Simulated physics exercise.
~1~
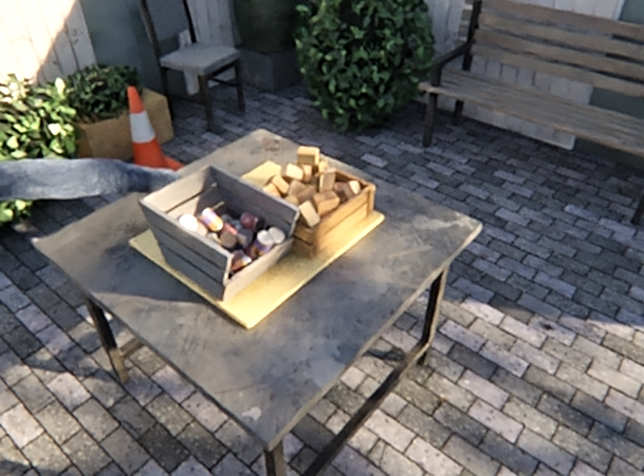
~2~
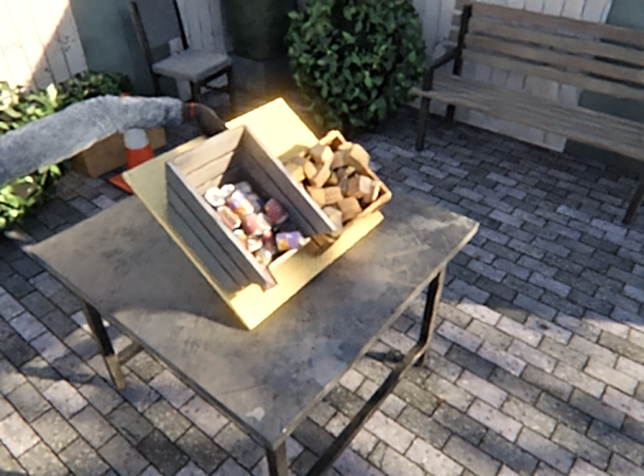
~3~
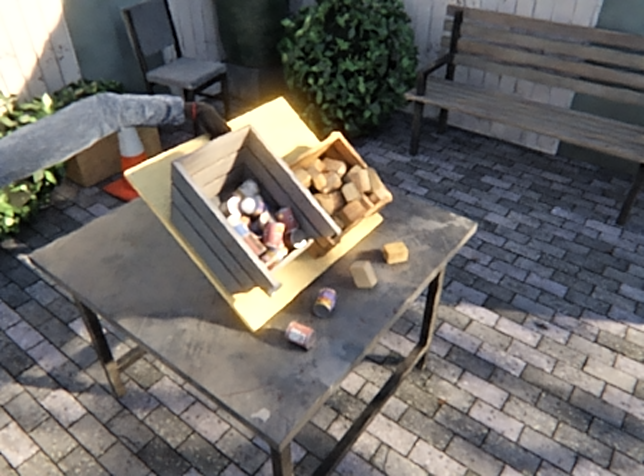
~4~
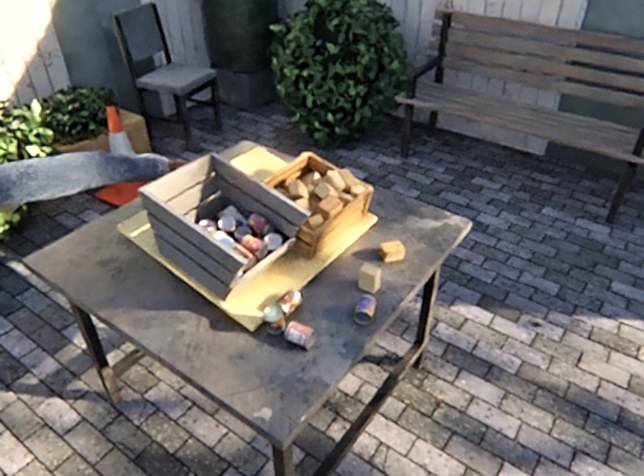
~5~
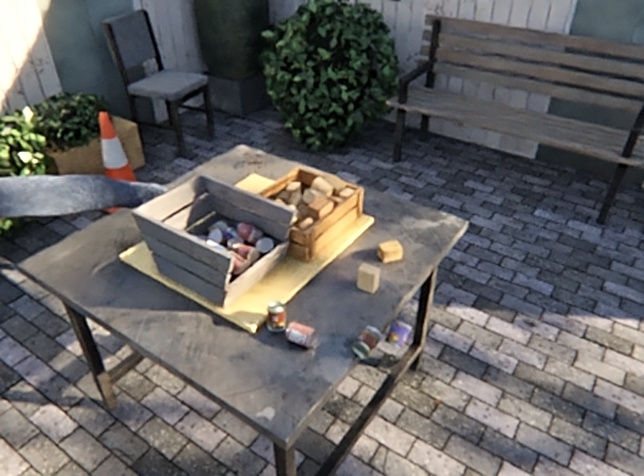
Sleeved arm tilting a board holding two trays on a patio table, spilling a few tins and wooden blocks, then lowering it flat.
